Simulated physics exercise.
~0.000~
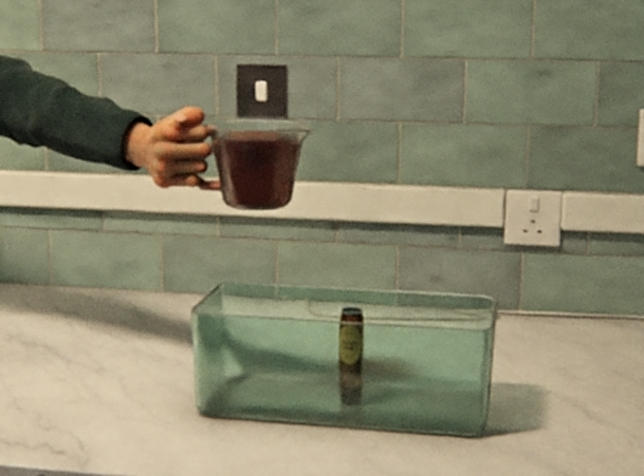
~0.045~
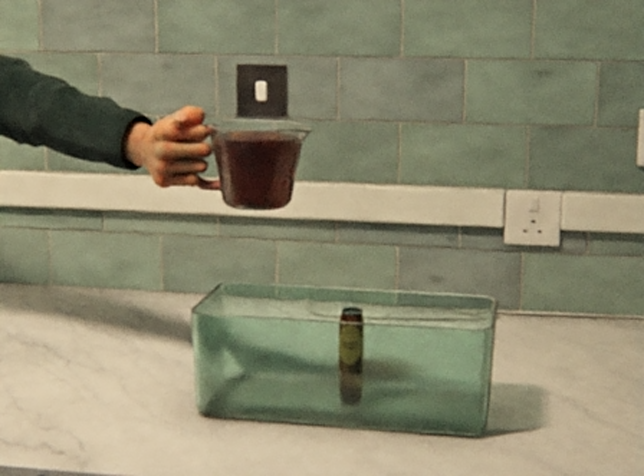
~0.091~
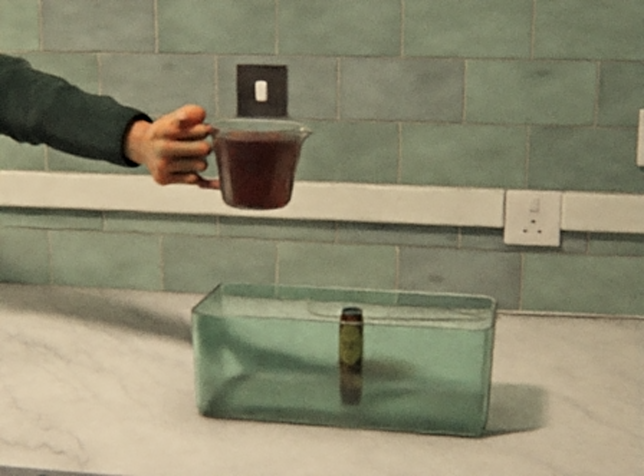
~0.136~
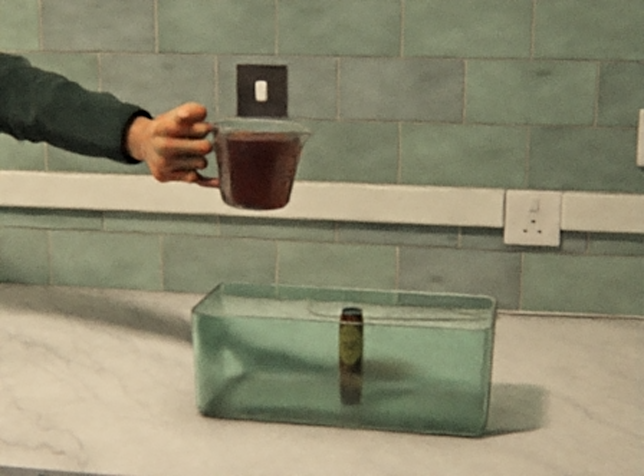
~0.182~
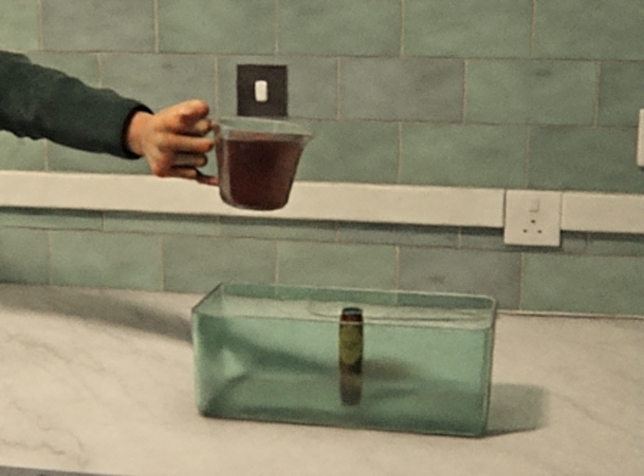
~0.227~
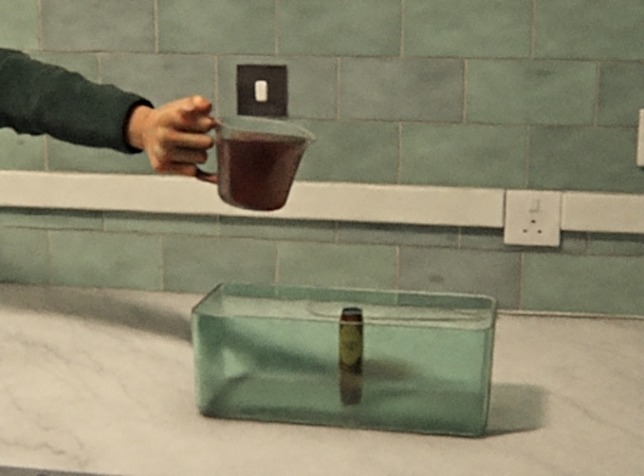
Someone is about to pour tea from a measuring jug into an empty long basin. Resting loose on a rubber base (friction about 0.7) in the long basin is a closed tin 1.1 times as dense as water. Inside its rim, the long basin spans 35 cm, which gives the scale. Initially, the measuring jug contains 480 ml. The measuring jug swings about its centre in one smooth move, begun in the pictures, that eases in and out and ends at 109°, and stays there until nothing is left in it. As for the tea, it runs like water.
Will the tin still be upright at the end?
Yes, watch, it's going to keep its feet.
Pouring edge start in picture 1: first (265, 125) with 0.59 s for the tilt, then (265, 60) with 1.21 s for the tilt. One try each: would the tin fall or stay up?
Run one: It tumbles. Run two: It tumbles.
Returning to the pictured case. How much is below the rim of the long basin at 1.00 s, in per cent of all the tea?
Near 72 per cent of the total.
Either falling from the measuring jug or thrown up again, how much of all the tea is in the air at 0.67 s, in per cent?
Roughly 24 percent.
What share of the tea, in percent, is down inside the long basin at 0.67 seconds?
Some 7 per cent.
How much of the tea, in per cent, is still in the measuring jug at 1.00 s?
About 10 percent.
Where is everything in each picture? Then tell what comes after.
It leans 0°; its right rim is at (312, 129); the tea meets the walls at (217, 136) and (301, 138); the long basin's rim runs from (206, 298) to (494, 315); the tin's top is at (352, 314), in the first frame.
It leans 0°; its right rim is at (312, 129); the tea meets the walls at (218, 136) and (301, 139), in the second frame.
It leans 2°; its right rim is at (313, 130); the tea meets the walls at (218, 136) and (301, 140), in the third frame.
It leans 3°; its right rim is at (314, 132); the tea meets the walls at (219, 135) and (303, 140), in the fourth frame.
It leans 6°; its right rim is at (315, 135); the tea meets the walls at (221, 136) and (304, 140), in the fifth frame.
It leans 9°; its right rim is at (317, 138); the tea meets the walls at (222, 137) and (307, 141), in the sixth frame.
By 0.67 s the tilt is 64° and 68 per cent is still to pour; the tin stands where it began.
By 1.00 s the tilt is 101° and 10 per cent is still to pour; the tin stands where it began.
By 1.34 s the tilt is 109° and 0 per cent is still to pour; the tin stands where it began.
By 1.71 s the tilt is 109° and 0 per cent is still to pour; the tin stands where it began.
At rest the tin stands where it began.
